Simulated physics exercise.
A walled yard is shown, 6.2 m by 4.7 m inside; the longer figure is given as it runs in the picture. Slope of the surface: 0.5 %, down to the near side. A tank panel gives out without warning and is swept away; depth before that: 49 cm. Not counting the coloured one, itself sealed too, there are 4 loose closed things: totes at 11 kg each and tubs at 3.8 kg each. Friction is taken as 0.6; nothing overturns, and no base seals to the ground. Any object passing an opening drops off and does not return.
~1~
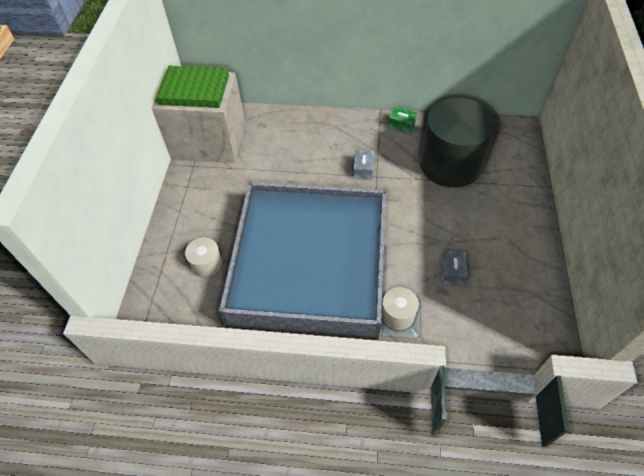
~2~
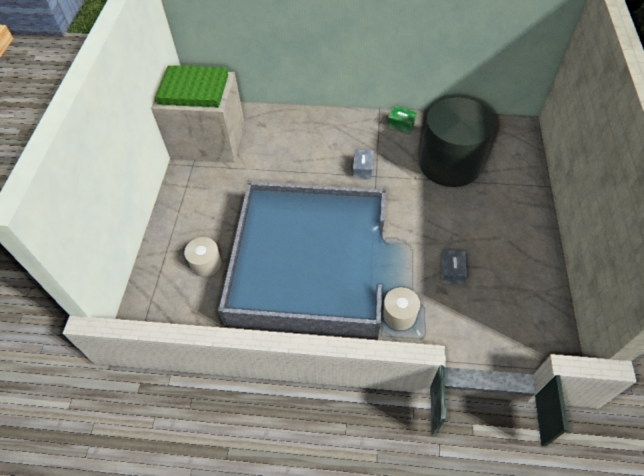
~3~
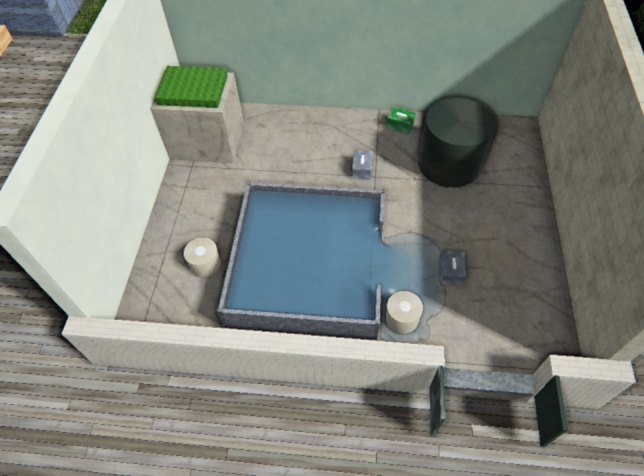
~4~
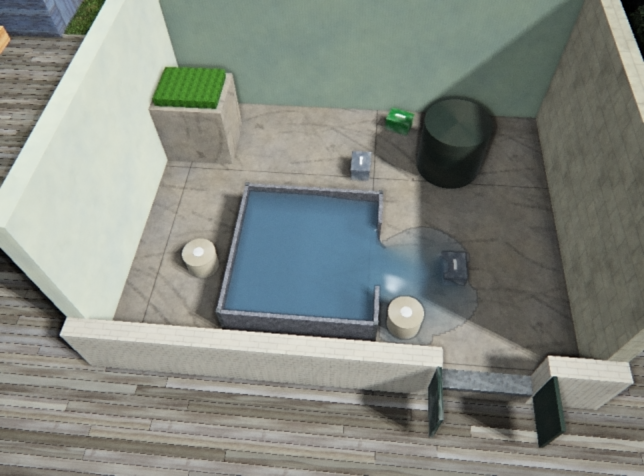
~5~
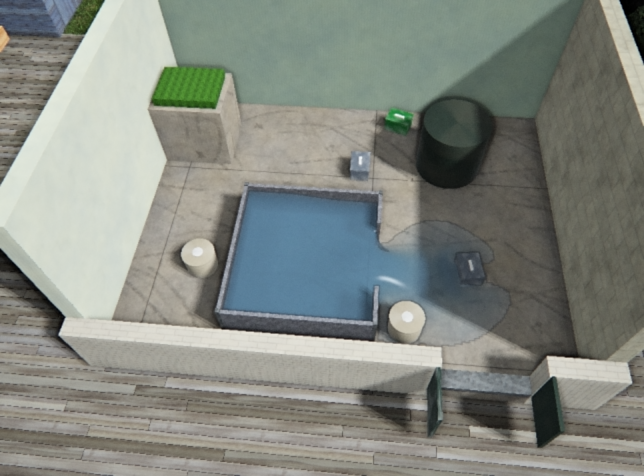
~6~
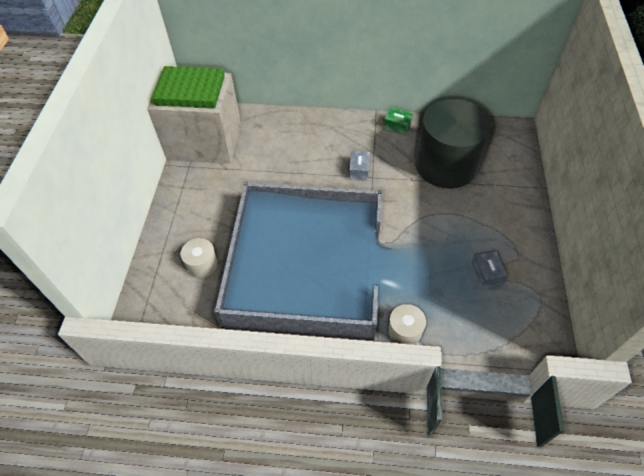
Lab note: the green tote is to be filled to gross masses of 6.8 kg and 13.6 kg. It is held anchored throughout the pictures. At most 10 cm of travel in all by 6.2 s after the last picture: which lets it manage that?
Ballast needed: Beyond both.
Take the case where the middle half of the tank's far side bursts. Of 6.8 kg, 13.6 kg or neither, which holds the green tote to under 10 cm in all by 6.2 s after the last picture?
With that failure, no mass keeps it.
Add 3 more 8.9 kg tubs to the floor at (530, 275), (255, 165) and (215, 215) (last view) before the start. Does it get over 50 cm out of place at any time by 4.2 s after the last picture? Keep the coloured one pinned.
Taking them one by one: Above the mark; below the mark; below the mark.
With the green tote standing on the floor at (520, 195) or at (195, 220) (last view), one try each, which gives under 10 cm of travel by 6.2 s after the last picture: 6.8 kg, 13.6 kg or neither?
Taking the two tries in order, both fall short and even the light one works.
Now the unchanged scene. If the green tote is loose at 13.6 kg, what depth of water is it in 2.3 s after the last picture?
0 cm, roughly.
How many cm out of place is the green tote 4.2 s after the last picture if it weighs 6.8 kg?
Shift: About 80 cm.
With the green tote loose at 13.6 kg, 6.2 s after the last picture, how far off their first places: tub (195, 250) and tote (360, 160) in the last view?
Net shift, one by one: 0 cm / 0 cm.
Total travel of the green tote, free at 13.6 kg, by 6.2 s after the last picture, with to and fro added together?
Total path: Around 50 cm.
Then, 0.6 s after the last picture the green tote would be 0 cm from its start with 6.8 kg and 0 cm from its start with 13.6 kg; 0 cm of water round it then.
Then, 2.3 s after the last picture the green tote would be 0 cm from its start with 6.8 kg and 0 cm from its start with 13.6 kg; 0 cm of water round it then.
Then, 4.2 s after the last picture the green tote would be 75 cm from its start with 6.8 kg and 21 cm from its start with 13.6 kg; 6 cm of water round it then.
Then, 6.2 s after the last picture the green tote would be 143 cm from its start with 6.8 kg and 46 cm from its start with 13.6 kg; 6 cm of water round it then.
